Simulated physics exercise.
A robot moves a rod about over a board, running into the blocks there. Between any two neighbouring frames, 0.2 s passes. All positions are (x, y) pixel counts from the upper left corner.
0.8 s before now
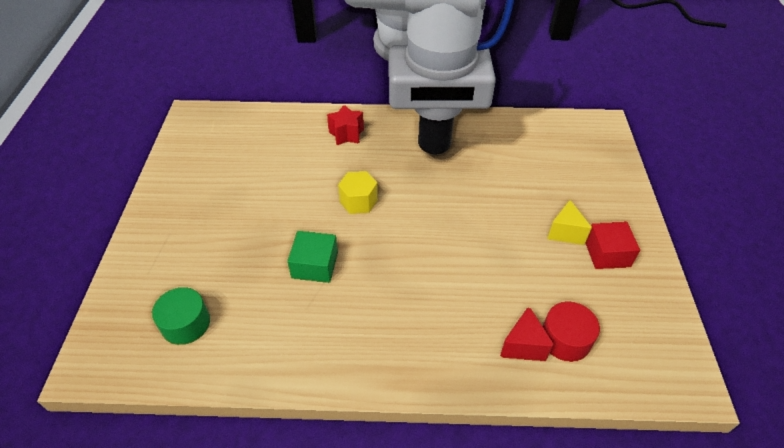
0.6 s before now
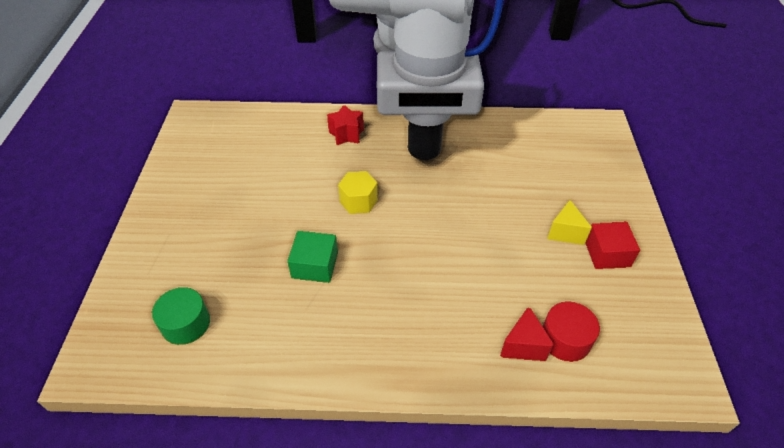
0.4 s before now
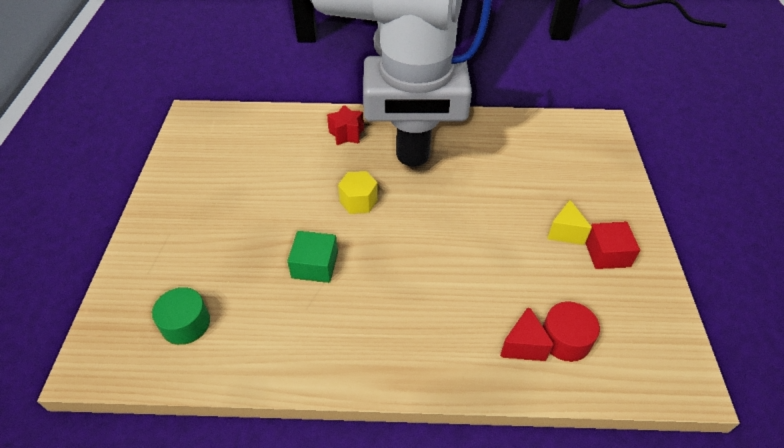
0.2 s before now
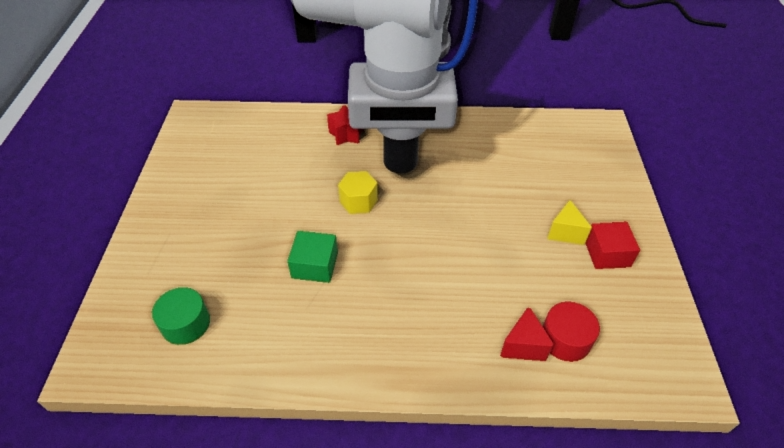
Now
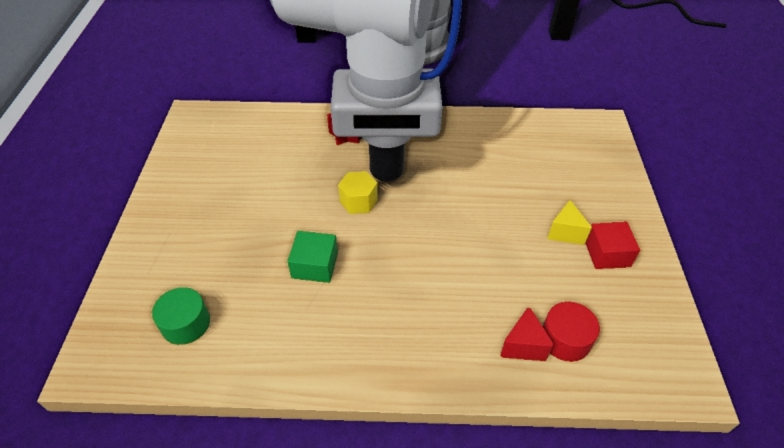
In the video, a robot arm moves its black rod a short way left and slightly toward the viewer over a wooden board, nearing the yellow hexagonal block and partly covering the red star, while the scattered blocks stay still.
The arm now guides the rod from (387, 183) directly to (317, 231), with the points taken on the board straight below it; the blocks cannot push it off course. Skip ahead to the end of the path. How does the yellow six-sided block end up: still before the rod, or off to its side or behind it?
Still in front.
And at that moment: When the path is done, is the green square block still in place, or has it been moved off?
Somewhere new.
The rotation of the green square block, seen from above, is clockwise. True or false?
It is false.
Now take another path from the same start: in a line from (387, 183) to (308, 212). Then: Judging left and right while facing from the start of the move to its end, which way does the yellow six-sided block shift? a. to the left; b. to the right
That would be a.
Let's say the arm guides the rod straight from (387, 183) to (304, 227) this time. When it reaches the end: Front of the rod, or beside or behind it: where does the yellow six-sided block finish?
Pushed along.
What follows on the original path. One third of the way, rod at (364, 186); yellow six-sided block at (337, 198).
Two thirds of the way, rod at (340, 203); yellow six-sided block at (312, 216).
At the end, rod at (315, 220); green square block at (302, 262), turned 35° anticlockwise; red star block in place; yellow six-sided block at (285, 235), turned 20° anticlockwise.
